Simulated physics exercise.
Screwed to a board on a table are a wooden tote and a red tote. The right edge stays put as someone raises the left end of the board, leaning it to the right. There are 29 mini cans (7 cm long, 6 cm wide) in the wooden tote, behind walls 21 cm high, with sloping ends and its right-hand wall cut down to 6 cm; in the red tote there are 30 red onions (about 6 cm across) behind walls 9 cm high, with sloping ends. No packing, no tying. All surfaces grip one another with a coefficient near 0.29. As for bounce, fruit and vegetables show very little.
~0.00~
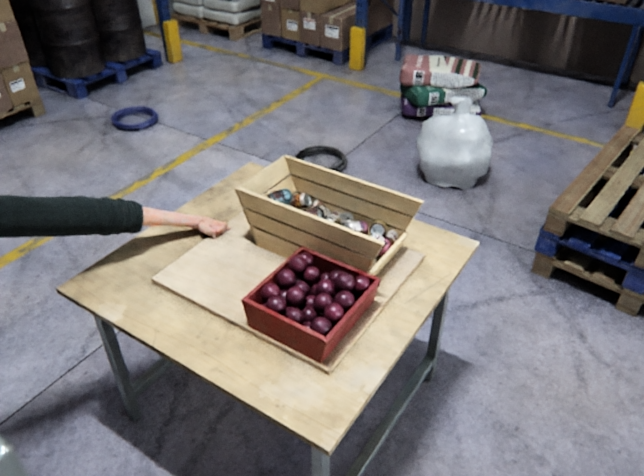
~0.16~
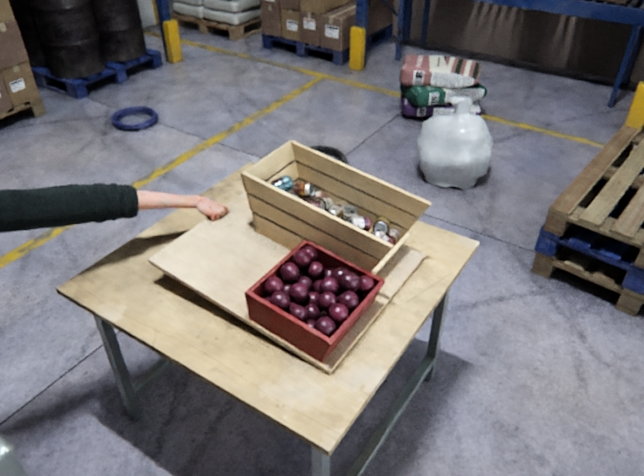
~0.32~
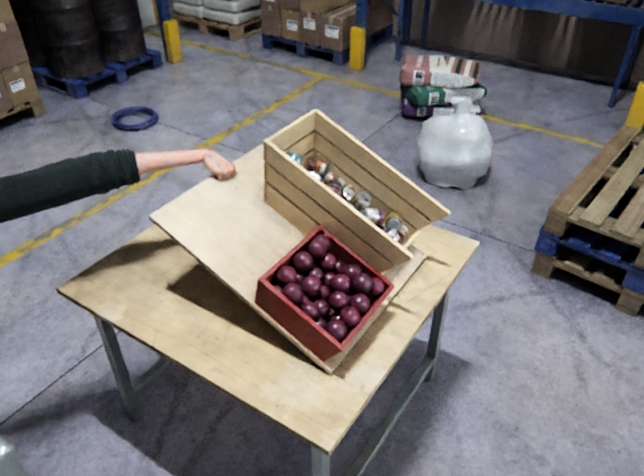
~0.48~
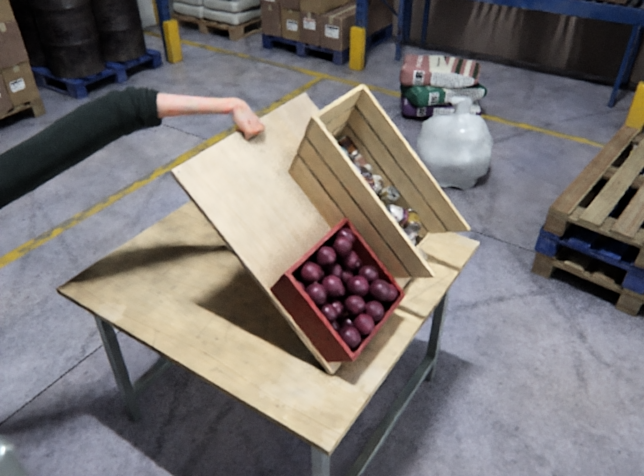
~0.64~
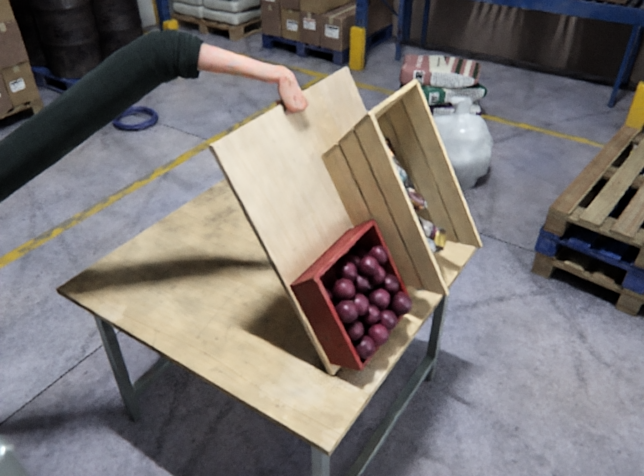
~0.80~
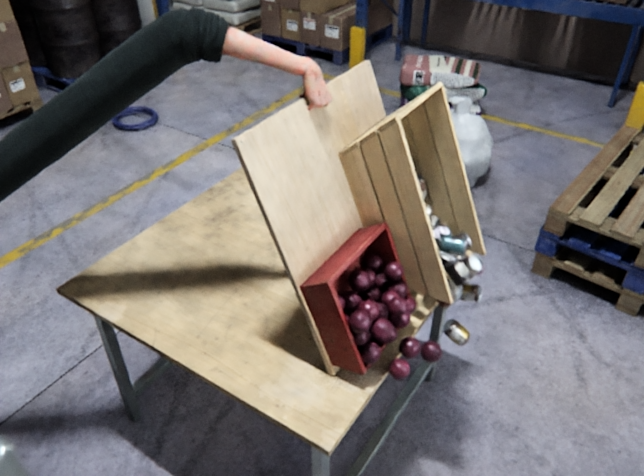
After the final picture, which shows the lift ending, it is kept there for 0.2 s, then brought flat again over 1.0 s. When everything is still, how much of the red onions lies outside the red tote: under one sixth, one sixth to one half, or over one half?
One sixth to one half.
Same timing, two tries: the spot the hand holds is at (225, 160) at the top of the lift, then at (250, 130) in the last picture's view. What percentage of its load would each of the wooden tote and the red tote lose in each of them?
The wooden tote would lose 10 per cent in the first try and 40 per cent in the second, the red tote 0 and then 0 per cent.
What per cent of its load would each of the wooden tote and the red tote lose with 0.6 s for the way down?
Well, that would cost the wooden tote 80 per cent and the red tote 40 per cent.
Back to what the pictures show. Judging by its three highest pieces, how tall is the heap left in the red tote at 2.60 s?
Around 12 centimetres.
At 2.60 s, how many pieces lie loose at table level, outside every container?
Tally: Some 0.
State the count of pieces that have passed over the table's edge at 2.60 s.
Count: Roughly 35.
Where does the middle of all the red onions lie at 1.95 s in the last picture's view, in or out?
They're centred near (340, 319).
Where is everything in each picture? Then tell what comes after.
In the first picture (each is followed by its nearest rim corner in this view), red tote, (324, 338); wooden tote, (384, 244); 0° from level; none out.
Red tote, (329, 340); wooden tote, (393, 246); 7° from level, in the second picture.
Red tote, (340, 346); wooden tote, (413, 257); 24° from level, in the third picture.
Red tote, (353, 356); wooden tote, (435, 276); 43° from level, in the fourth picture.
Red tote, (361, 366); wooden tote, (448, 295); 60° from level, in the fifth picture.
Red tote, (364, 371); wooden tote, (452, 303); 67° from level; 9 out, the lowest can at (456, 332), in the sixth picture.
After 1.09 s, tilt 65°; wooden tote 12 in, 17 out and red tote 19 in, 11 out.
After 1.45 s, tilt 39°; wooden tote 8 in, 21 out and red tote 18 in, 12 out.
After 1.95 s, tilt 0°; wooden tote 8 in, 21 out and red tote 18 in, 12 out.
Final count (at 2.60 s), wooden tote 8 in, 21 out and red tote 18 in, 12 out. Asked share, 12 of 30, 40 per cent.
